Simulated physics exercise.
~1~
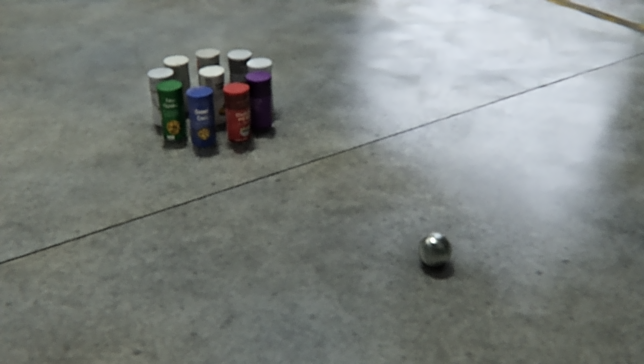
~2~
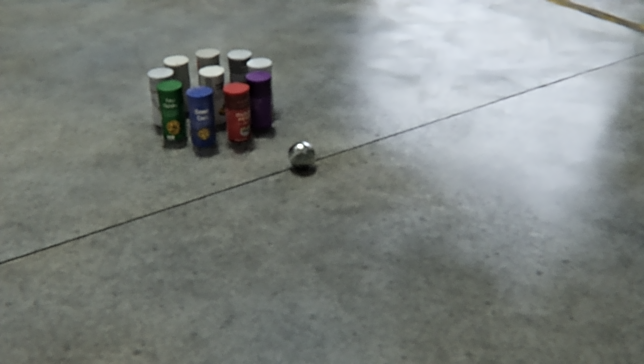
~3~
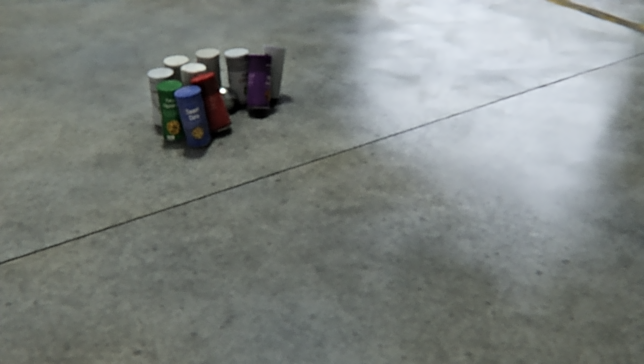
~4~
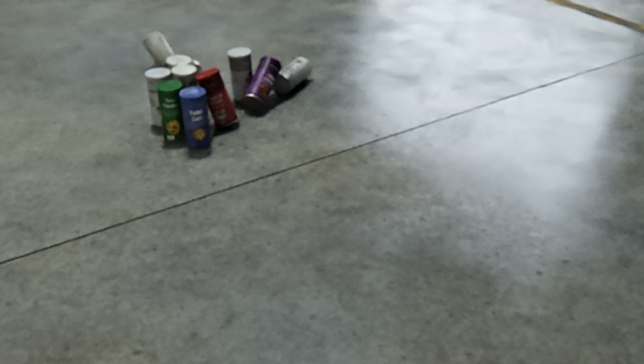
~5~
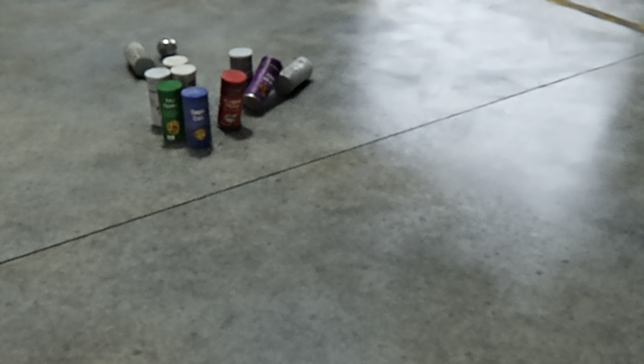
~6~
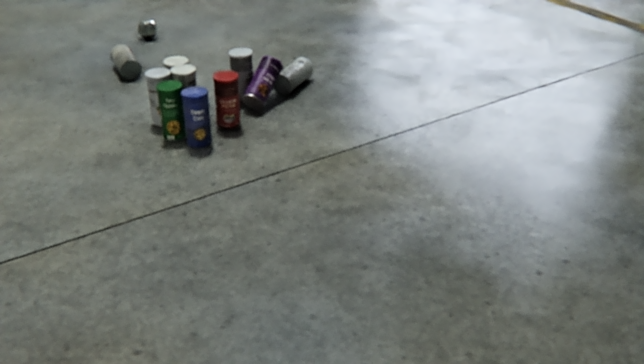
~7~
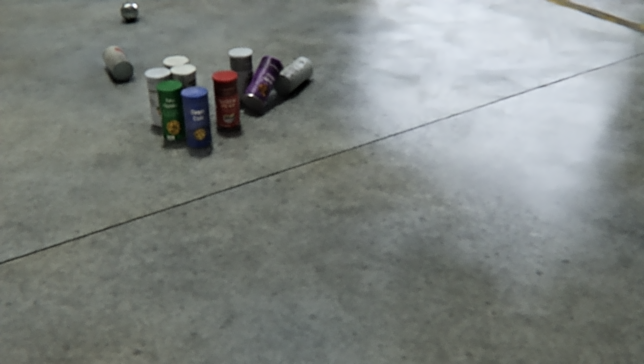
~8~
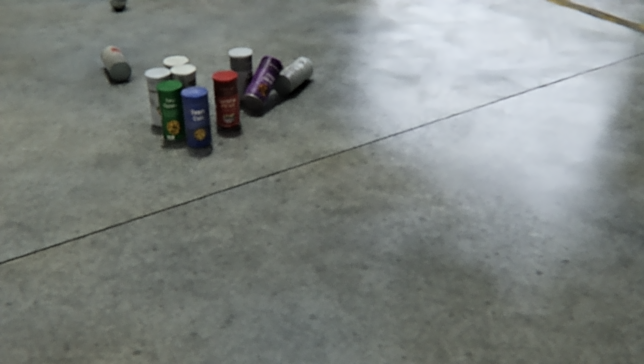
On a smooth grey floor, a steel ball rolls up and left into a cluster of upright canisters, knocking over the purple one and two others while the red one tips and rights itself. The ball rolls away toward the top edge, leaving the green, blue and remaining canisters standing.
